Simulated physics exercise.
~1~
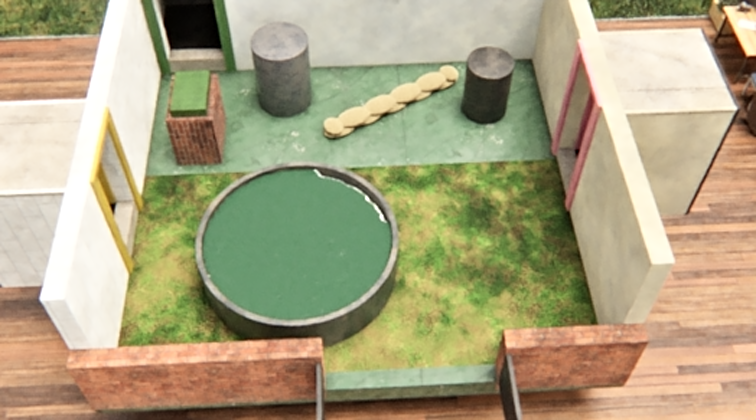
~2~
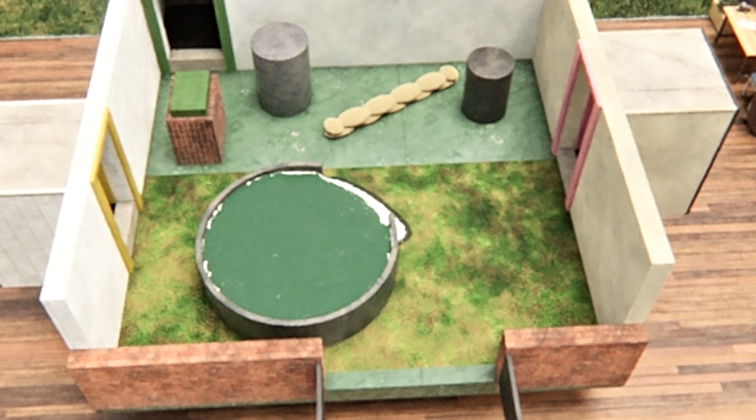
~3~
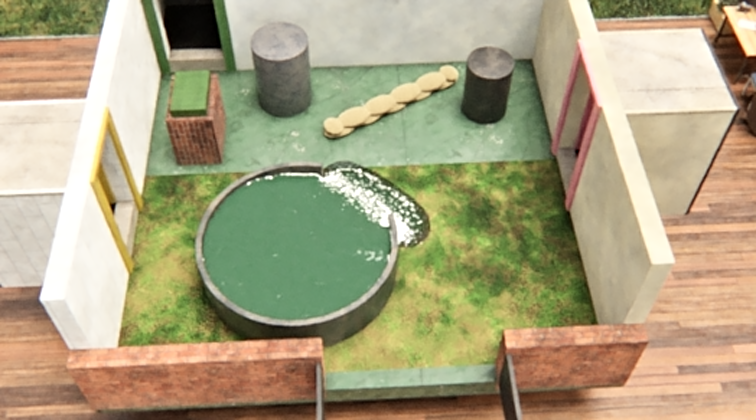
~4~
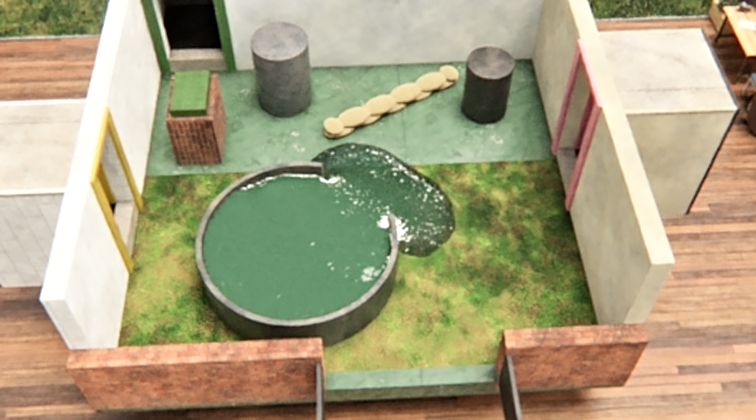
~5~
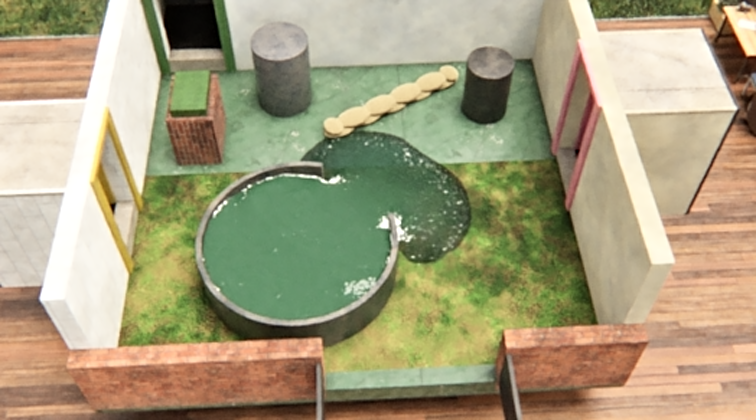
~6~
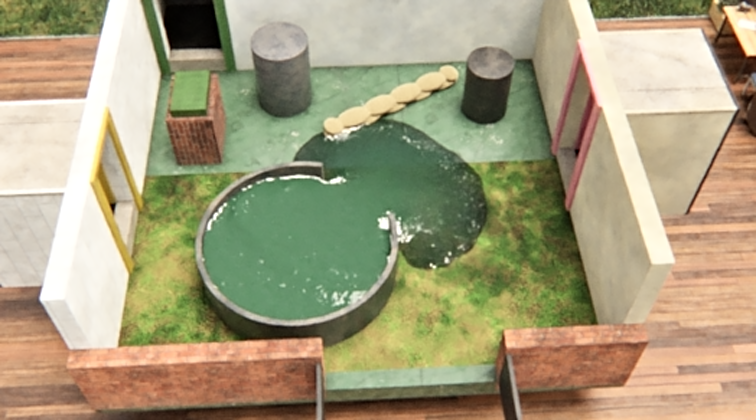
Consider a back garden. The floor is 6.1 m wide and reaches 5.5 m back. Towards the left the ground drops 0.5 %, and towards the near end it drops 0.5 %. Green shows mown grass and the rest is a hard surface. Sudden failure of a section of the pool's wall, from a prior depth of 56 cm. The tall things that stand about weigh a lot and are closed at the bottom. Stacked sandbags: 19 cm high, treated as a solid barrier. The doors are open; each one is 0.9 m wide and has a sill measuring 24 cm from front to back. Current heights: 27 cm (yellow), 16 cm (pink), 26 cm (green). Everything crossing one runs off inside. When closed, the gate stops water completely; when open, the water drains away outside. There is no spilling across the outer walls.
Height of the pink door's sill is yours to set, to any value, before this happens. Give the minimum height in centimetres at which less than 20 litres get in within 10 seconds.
14 cm.
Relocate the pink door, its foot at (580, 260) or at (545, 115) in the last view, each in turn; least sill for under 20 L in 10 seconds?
About 7.5 and 18 cm.
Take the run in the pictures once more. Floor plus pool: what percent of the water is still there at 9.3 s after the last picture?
Around 88 percent is still there.
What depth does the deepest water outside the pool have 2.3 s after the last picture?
Max depth: Around 28 cm.
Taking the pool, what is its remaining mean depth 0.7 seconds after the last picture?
Averaged depth comes out at about 41 cm.
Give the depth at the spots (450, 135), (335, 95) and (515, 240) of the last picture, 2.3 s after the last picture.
In that order: 20, 1 and 4 cm.
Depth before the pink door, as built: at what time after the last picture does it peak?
Around 2.0 seconds.
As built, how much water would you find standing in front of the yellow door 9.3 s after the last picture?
The depth there is around 5.5 cm.
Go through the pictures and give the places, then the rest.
Still water, 56 cm deep, in the pool at (298, 241); the pink door at (575, 130) is dry, in the first picture.
Water pours out on the far side and has run 0.3 m, to a hidden place; about 8 cm deep outside, 56 cm at the back, in the second picture.
The front is at (420, 212), 0.6 m from the gap on the far side; 1.0 m2 of floor is wet, 56 cm left at the back, in the third picture.
The gap is on the far side, the front 1.1 m out at (382, 153); the back of the pool holds 56 cm, in the fourth picture.
The gap is on the far side, the front 1.4 m out at (396, 141); the back of the pool holds 56 cm, in the fifth picture.
Water pours out on the far side and has run 1.7 m, to (407, 129); about 6 cm deep outside, 56 cm at the back; the pink door at (575, 130), 3.0 m from the gap, is still 1.3 m from the nearest water, in the sixth picture.
Then, 0.7 s after the last picture water covers 25 % of the floor, deepest (28 cm) near (369, 207); it has not reached the pink door.
Then, 2.3 s after the last picture water covers 50 % of the floor, deepest (28 cm) near (498, 95); 18 cm at the pink door, 1 litre in over its 16 cm sill.
Then, 9.3 s after the last picture water covers 90 % of the floor, deepest (12 cm) near (538, 361); 8 cm at the pink door, 7 litres in over its 16 cm sill.
At the pink door as built, the water peaked near 19 cm, 2.1 s after the last picture.
Run again over the same 10 s with other heights there, 48 litres in over 12 cm, 5 litres over 16.5 cm. The limit of 20 litres is kept from about 14 cm up.
